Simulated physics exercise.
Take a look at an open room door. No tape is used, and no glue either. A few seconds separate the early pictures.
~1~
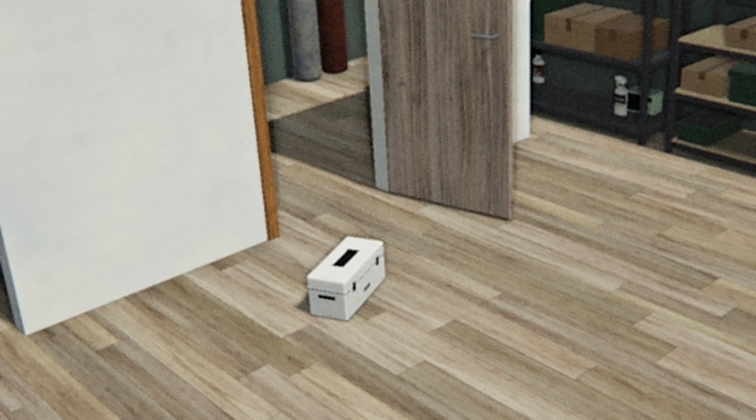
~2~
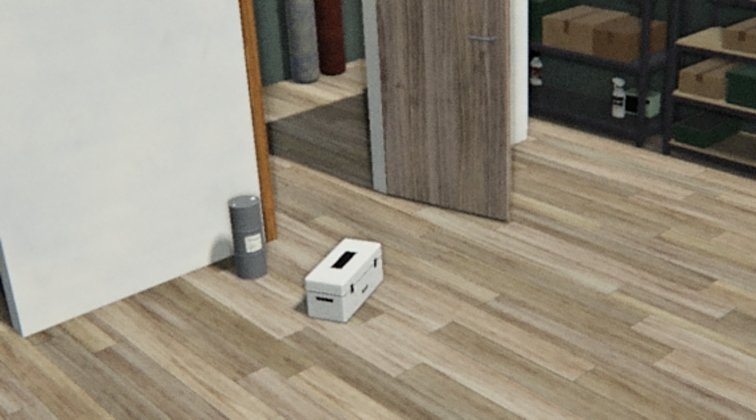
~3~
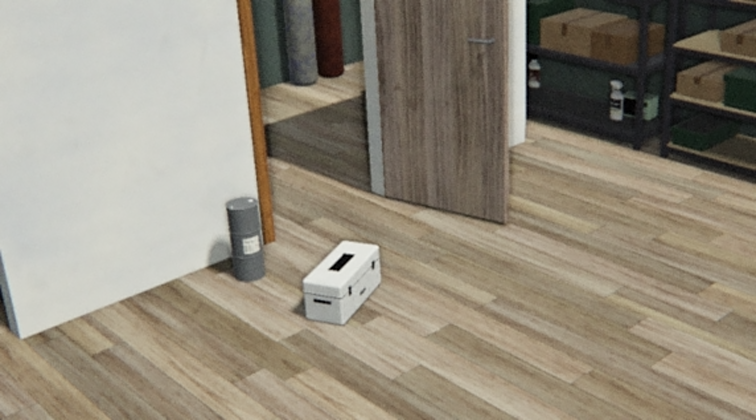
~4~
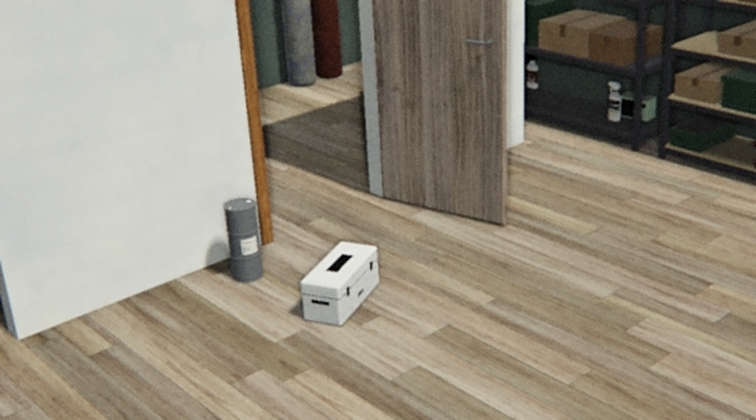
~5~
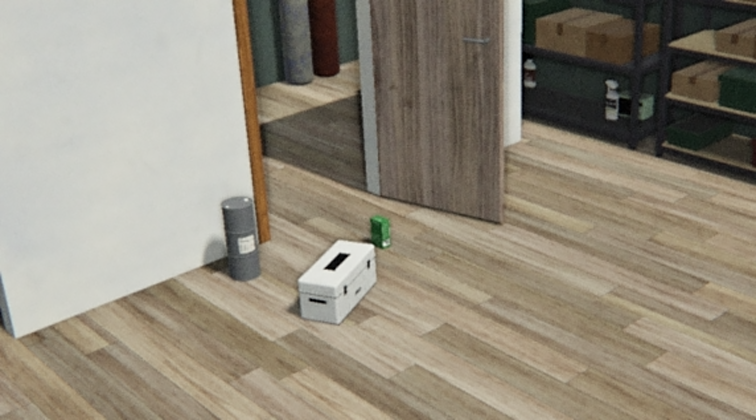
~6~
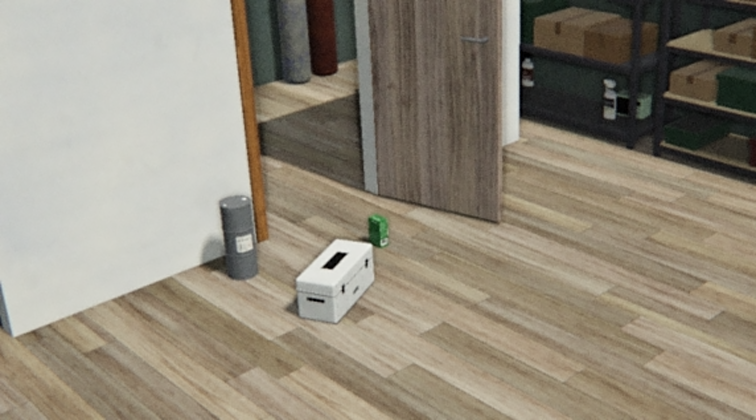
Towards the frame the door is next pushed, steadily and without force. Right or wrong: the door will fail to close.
Wrong, it closes.
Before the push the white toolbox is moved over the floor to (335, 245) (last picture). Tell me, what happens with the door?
In the end the door is hindered.
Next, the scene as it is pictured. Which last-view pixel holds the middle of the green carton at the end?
Close to (256, 217) in the last picture.
Then, 1.10 s later than the last frame, open by 46°; green carton moved about its own width near (360, 231).
Then, 1.50 s later than the last frame, open by 13°; green carton moved well along near (300, 224).
When it is over, open by 0°; lying over on the floor, green carton; the other 2 as before. End places, in pixels of the last picture, green carton near (256, 217).
